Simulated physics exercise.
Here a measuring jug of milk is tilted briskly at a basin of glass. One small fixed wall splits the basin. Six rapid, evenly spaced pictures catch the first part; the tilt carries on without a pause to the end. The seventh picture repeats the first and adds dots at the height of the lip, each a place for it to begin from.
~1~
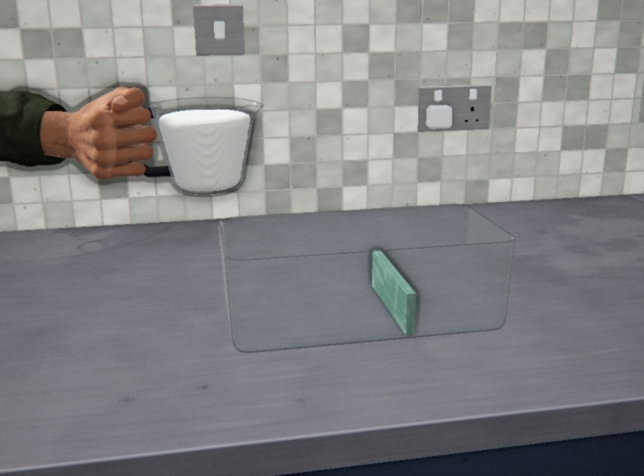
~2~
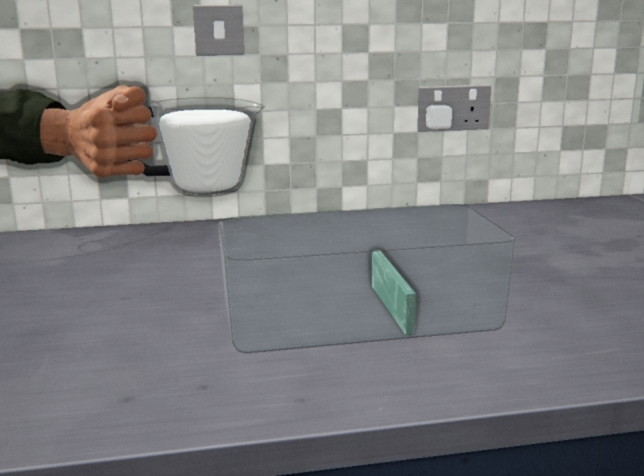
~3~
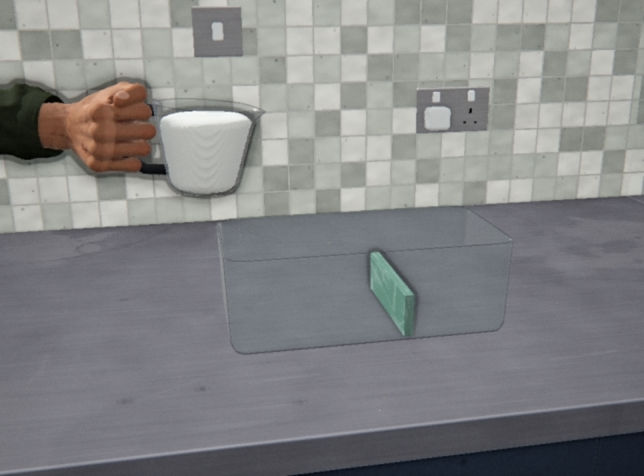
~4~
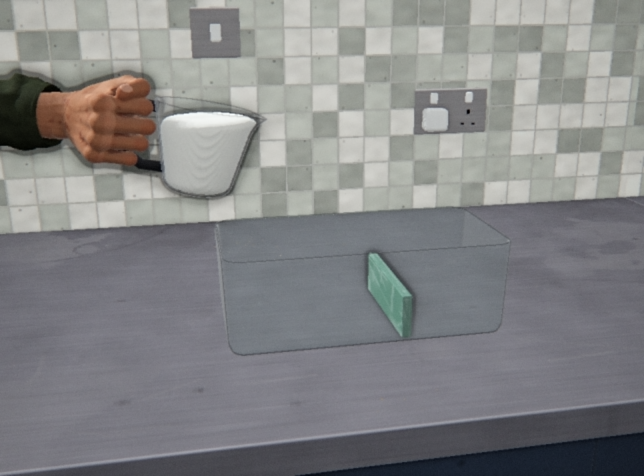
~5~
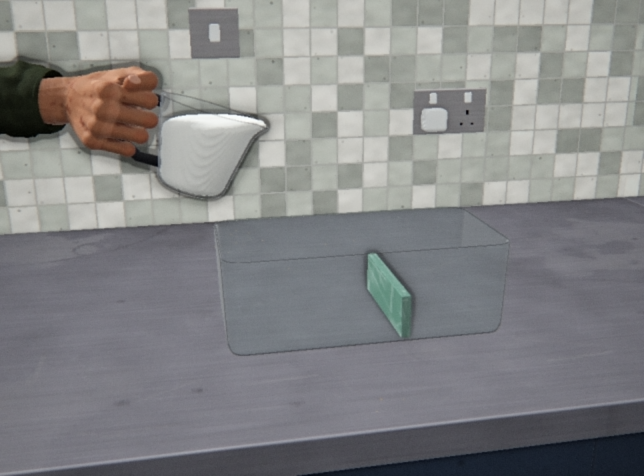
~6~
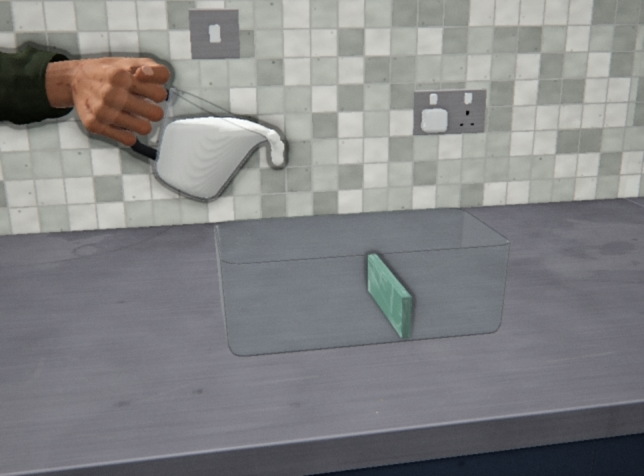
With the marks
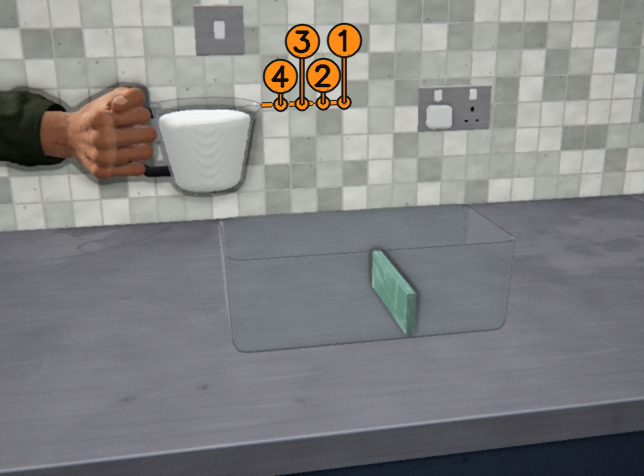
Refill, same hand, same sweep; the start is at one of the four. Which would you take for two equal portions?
1.
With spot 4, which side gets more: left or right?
More ends on the left.
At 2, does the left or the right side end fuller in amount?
The left one.
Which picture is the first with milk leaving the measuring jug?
In picture 6.
On the marked copy, 1 at (344, 102); 2 at (323, 103); 3 at (302, 103); 4 at (280, 104).
With 1, about 55 % ends left of the wall and 44 % right of it.
With 2, about 93 % ends left of the wall and 6 % right of it.
With 3, about 95 % ends left of the wall and 3 % right of it.
With 4, about 97 % ends left of the wall and 2 % right of it.
